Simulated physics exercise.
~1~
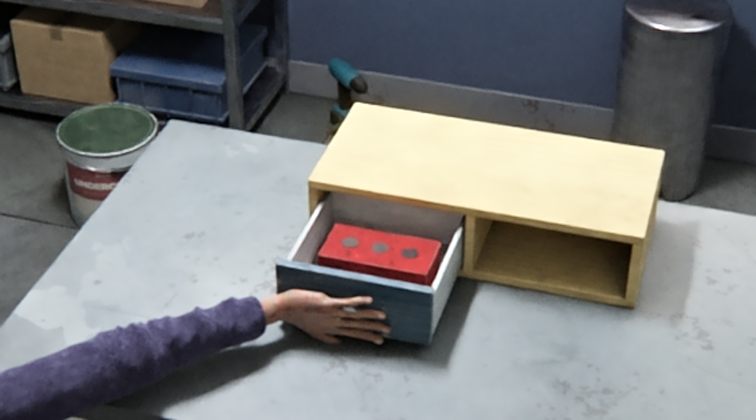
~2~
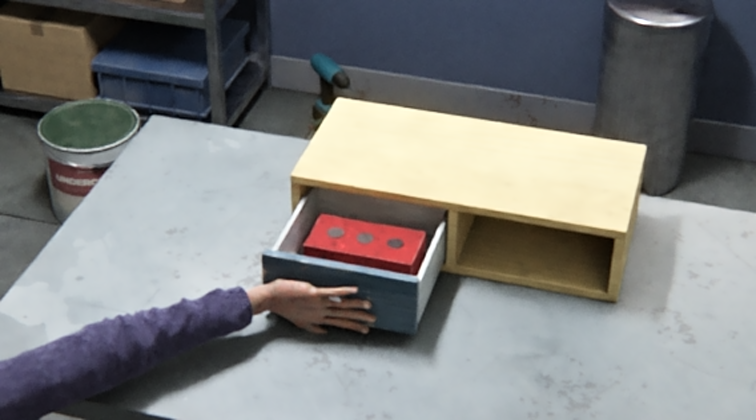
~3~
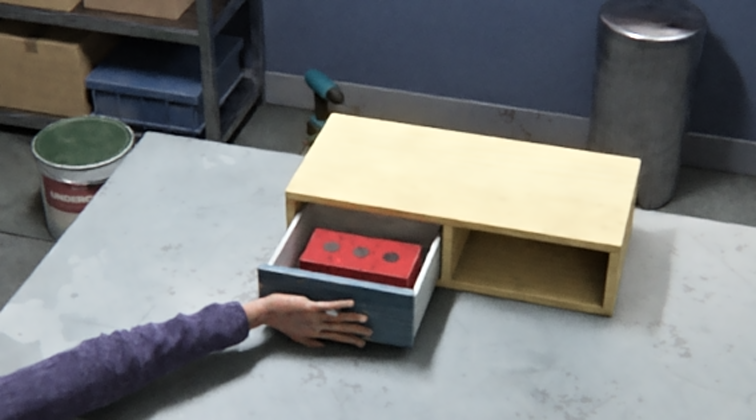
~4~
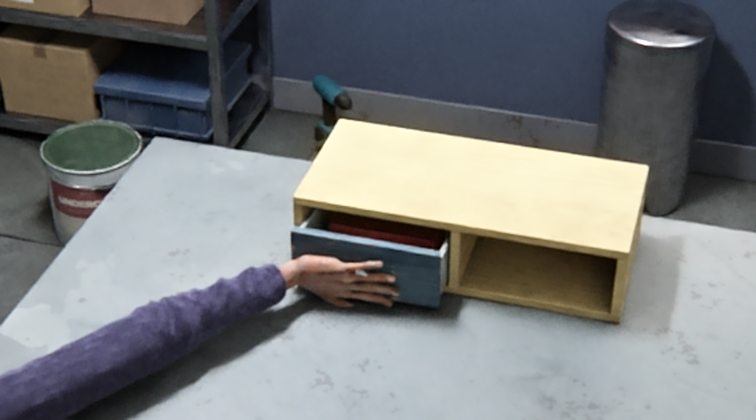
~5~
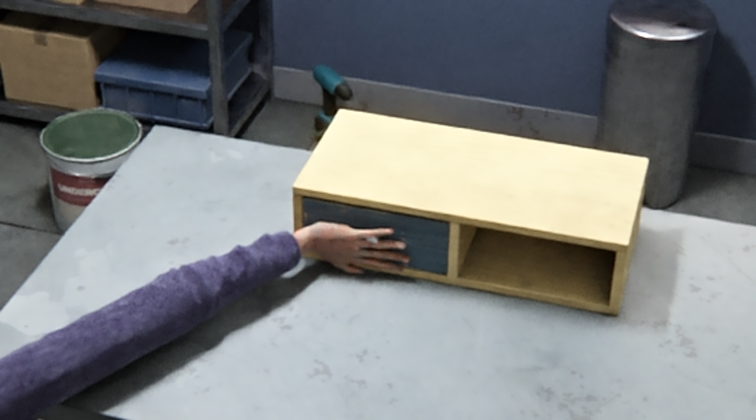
A hand in a purple sleeve rested on the front of an open blue drawer holding a red brick, in a pale wooden chest on a grey table, then pushed it inwards until it was fully shut and the brick was hidden.
